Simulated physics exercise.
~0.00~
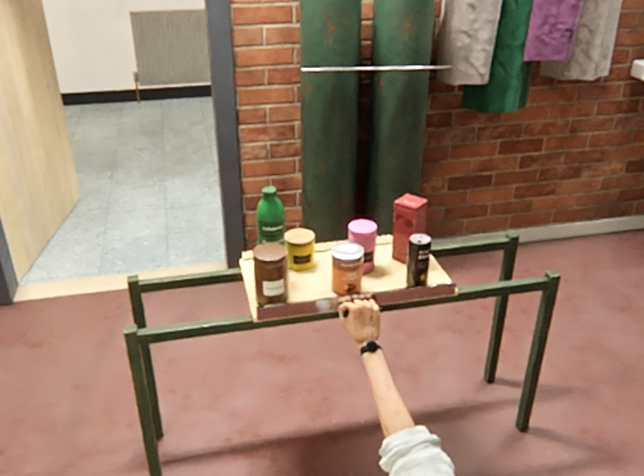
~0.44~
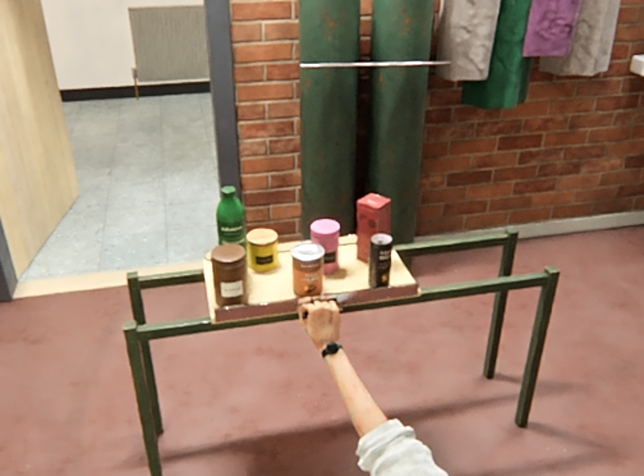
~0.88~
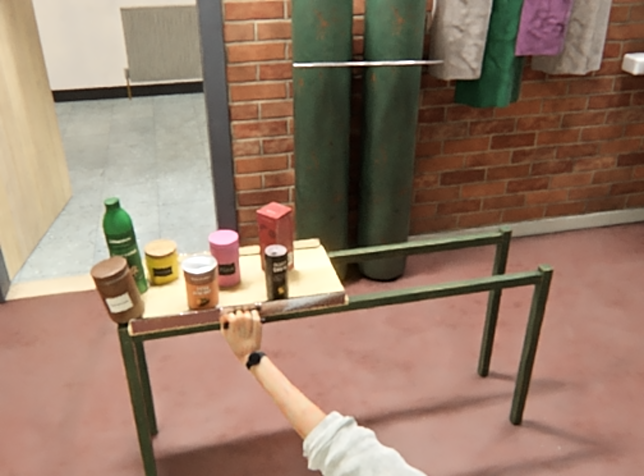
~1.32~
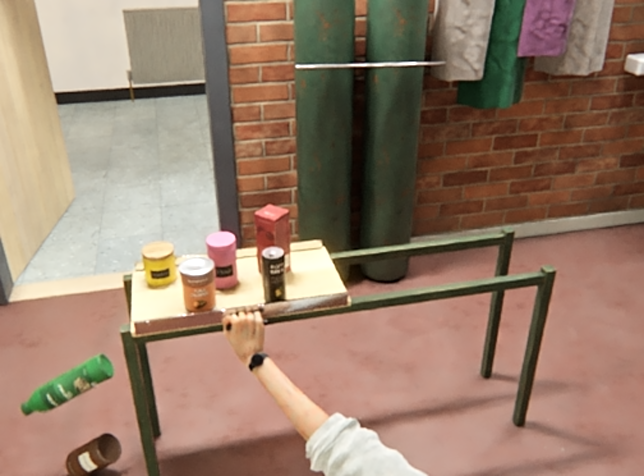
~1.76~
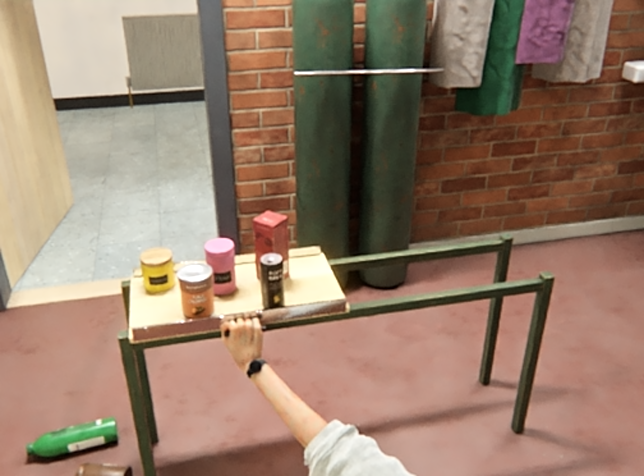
A hand slides a loaded tray left, and a brown jar and green bottle fall off.
